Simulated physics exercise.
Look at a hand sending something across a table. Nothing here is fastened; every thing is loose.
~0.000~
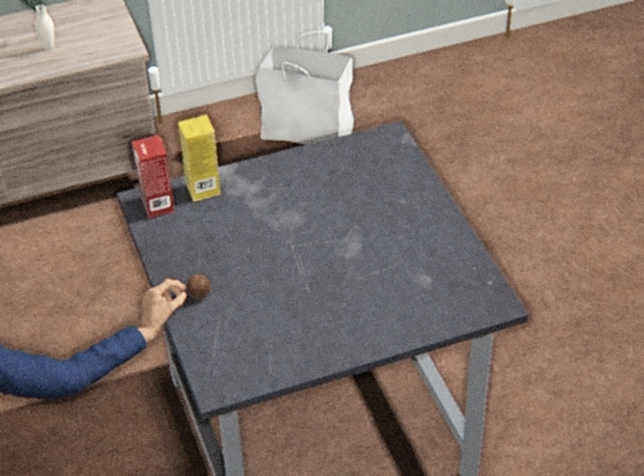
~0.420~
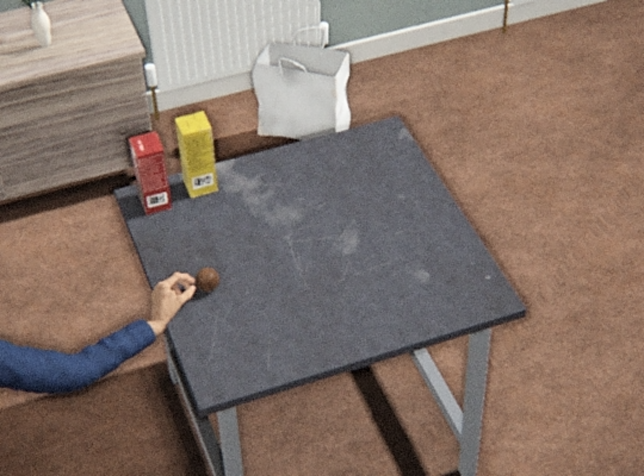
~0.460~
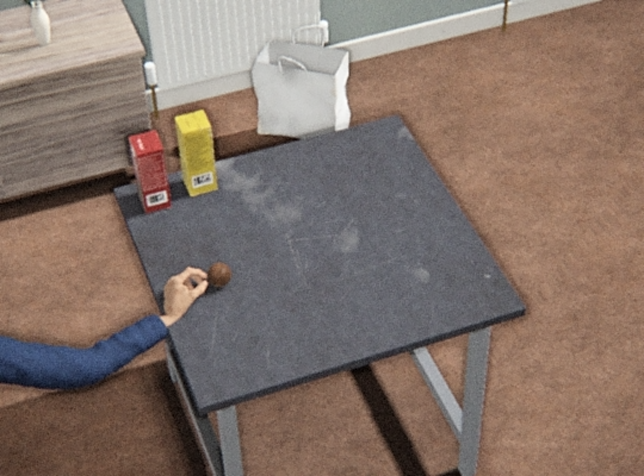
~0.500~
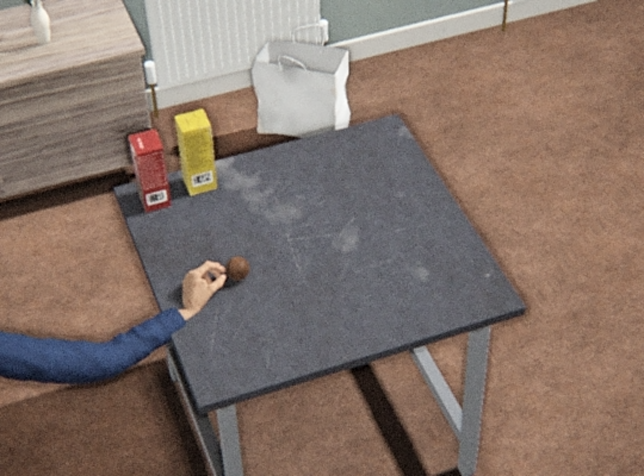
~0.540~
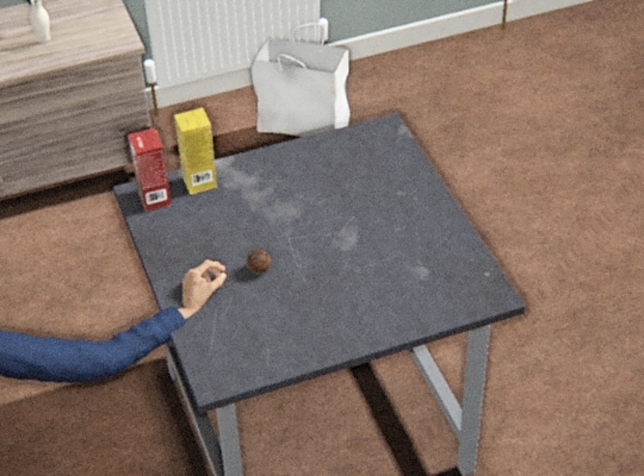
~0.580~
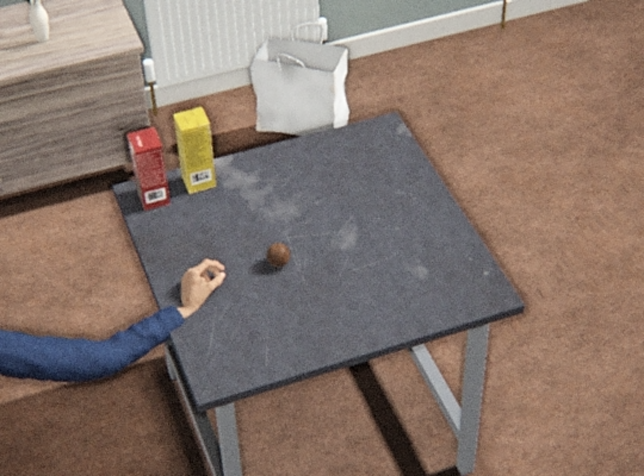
On a dark table near red and yellow boxes, a hand pushes a brown ball rightward and releases it, the ball rolling onward.
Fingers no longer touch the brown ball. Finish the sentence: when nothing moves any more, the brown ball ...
... is no longer on the table.
After 0.88 s, brown ball rolled well along near (422, 214).
After 1.18 s, brown ball now off the table.
By the end (1.5 s), off the table, brown ball.
